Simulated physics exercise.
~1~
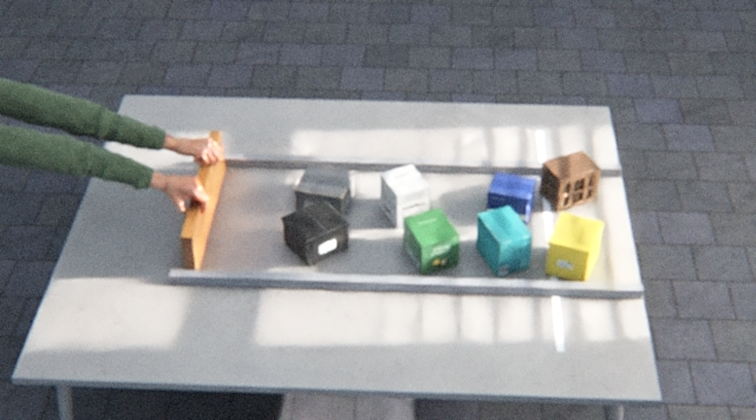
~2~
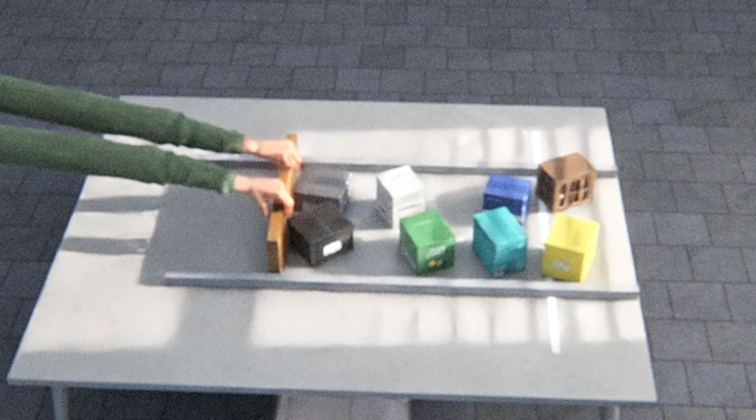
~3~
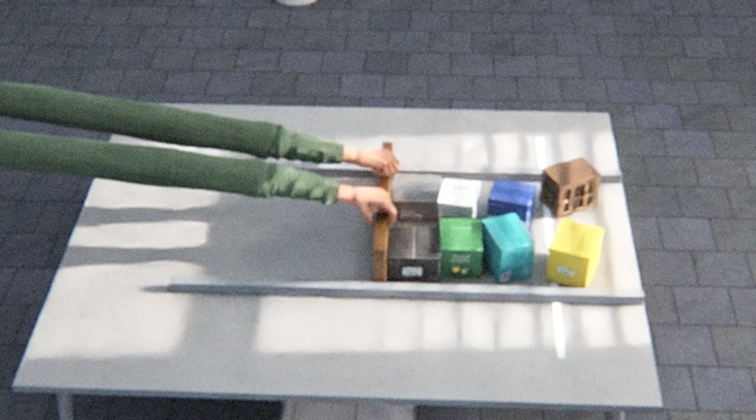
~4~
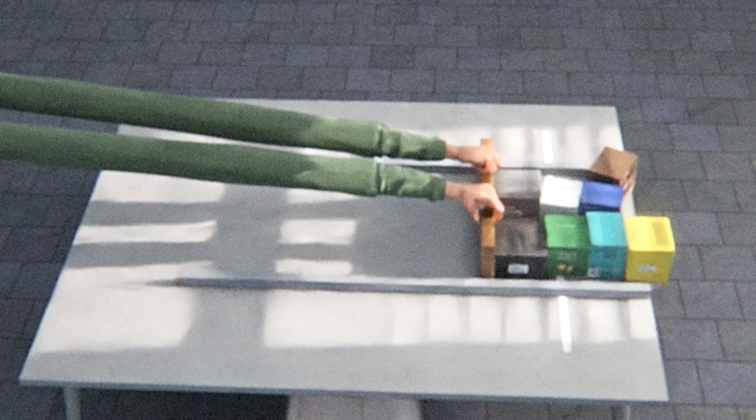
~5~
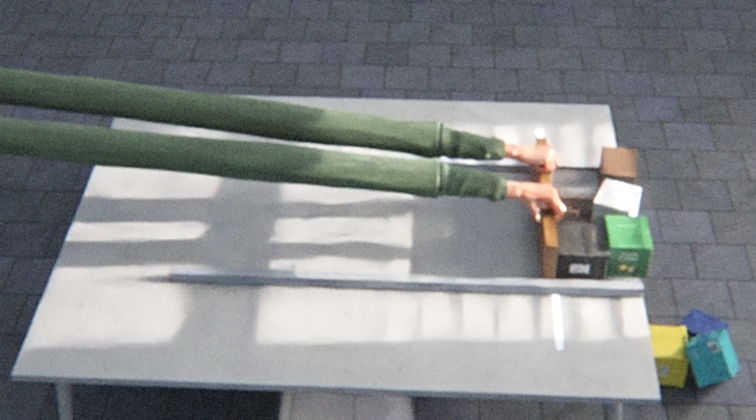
A plank pushed by two hands slides boxes right until three fall off the table.
